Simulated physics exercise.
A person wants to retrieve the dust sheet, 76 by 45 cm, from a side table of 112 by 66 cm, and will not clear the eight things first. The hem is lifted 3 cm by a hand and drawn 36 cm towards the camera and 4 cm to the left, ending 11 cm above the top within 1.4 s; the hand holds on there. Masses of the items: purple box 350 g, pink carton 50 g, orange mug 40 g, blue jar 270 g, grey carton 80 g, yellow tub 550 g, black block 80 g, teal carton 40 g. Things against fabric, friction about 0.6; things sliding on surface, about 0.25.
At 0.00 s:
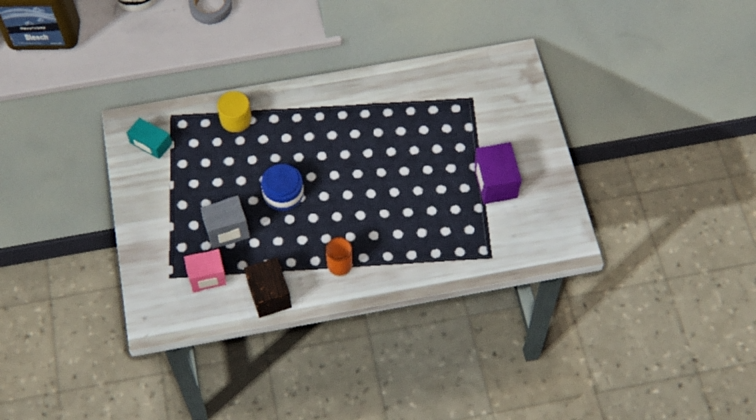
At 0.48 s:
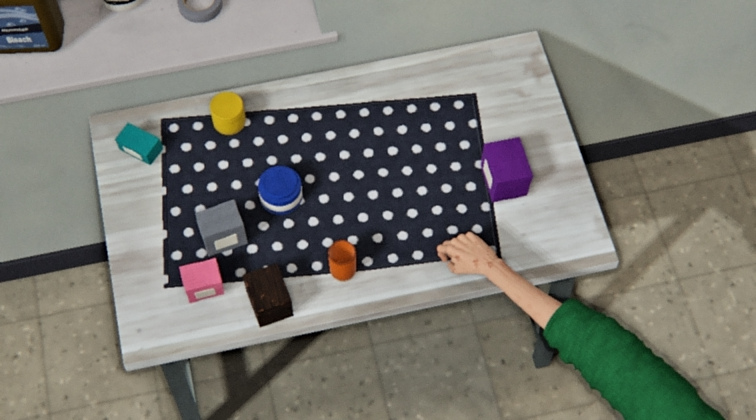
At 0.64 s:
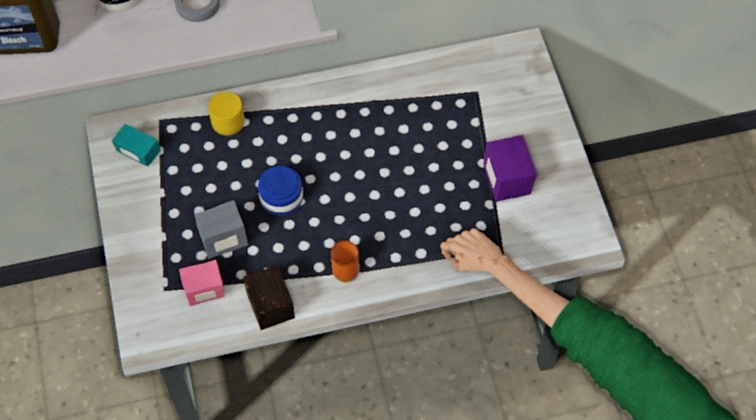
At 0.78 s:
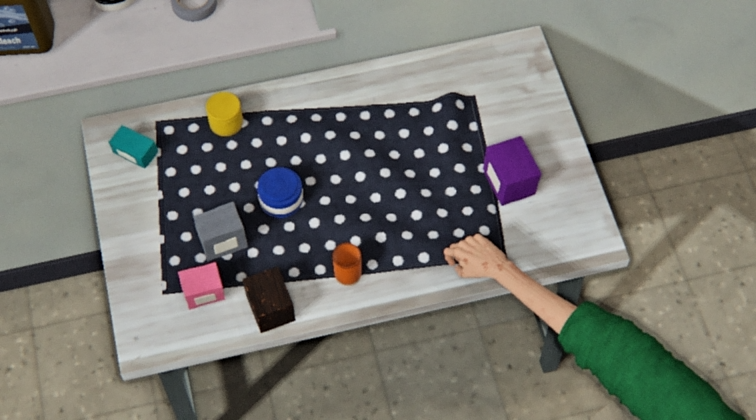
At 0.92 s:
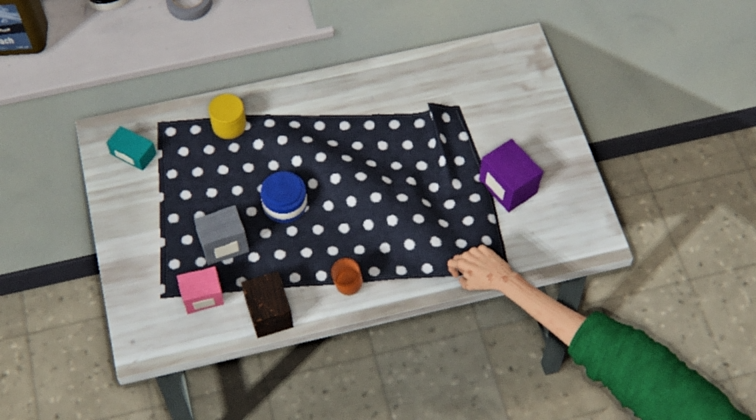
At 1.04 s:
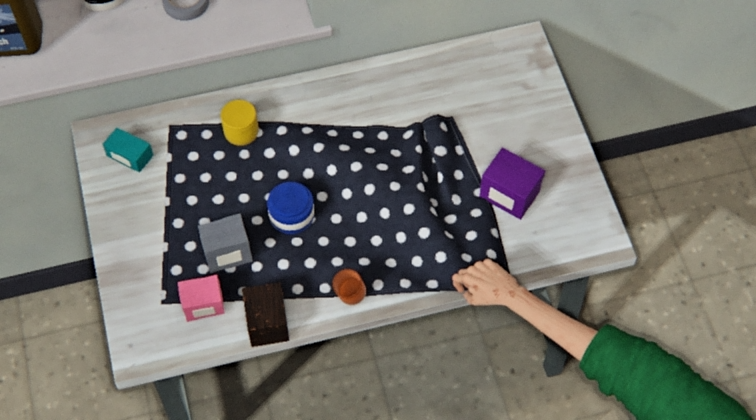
A green-sleeved arm reaches in from the lower right over a pale wooden side table, seen from above against a wall and tiled floor. On the dark dotted cloth sit blue, yellow, grey and orange items, with pink and black blocks along the near edge, teal left and purple right. The hand grips the near right corner, the cloth wrinkles and folds at right, and several items shift slightly as the view drifts.
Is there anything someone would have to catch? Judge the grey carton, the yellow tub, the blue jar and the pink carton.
Outcome: Grey carton: Aboard; yellow tub: Aboard; blue jar: Aboard; pink carton: Overboard.
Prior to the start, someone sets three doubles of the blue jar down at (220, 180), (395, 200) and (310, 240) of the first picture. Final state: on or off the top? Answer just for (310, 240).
Off the top.
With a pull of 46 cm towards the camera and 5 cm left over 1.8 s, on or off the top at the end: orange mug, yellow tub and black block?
Then orange mug is lost over the edge, yellow tub holds on and black block is lost over the edge.
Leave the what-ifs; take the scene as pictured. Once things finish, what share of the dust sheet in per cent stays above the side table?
I'd estimate close to 60 per cent.
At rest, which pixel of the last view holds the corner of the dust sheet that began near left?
It settles at roughly (194, 346).
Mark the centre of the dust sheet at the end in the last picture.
About (402, 299).
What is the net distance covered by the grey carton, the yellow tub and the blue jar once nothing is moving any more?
Grey carton 20 cm, yellow tub 35 cm, blue jar 30 cm.
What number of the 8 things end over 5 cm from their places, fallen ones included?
The number is 7.
At 1.3 s, 90 % of the dust sheet is still over the top; yellow tub 14 cm off its start, blue jar 12 cm off its start, grey carton 8 cm off its start.
At 1.5 s, 80 % of the dust sheet is still over the top; yellow tub 23 cm off its start, blue jar 19 cm off its start, grey carton 14 cm off its start.
At 1.8 s, 65 % of the dust sheet is still over the top; yellow tub 29 cm off its start at (324, 168), blue jar 26 cm off its start at (345, 269), grey carton 19 cm off its start at (266, 287).
At 2.0 s, 60 % of the dust sheet is still over the top; yellow tub 32 cm off its start, blue jar 28 cm off its start, pink carton over the edge.
At 3.6 s, 60 % of the dust sheet is still over the top; yellow tub 33 cm off its start at (334, 179), pink carton over the edge, blue jar 29 cm off its start at (351, 280), grey carton 21 cm off its start at (271, 297).
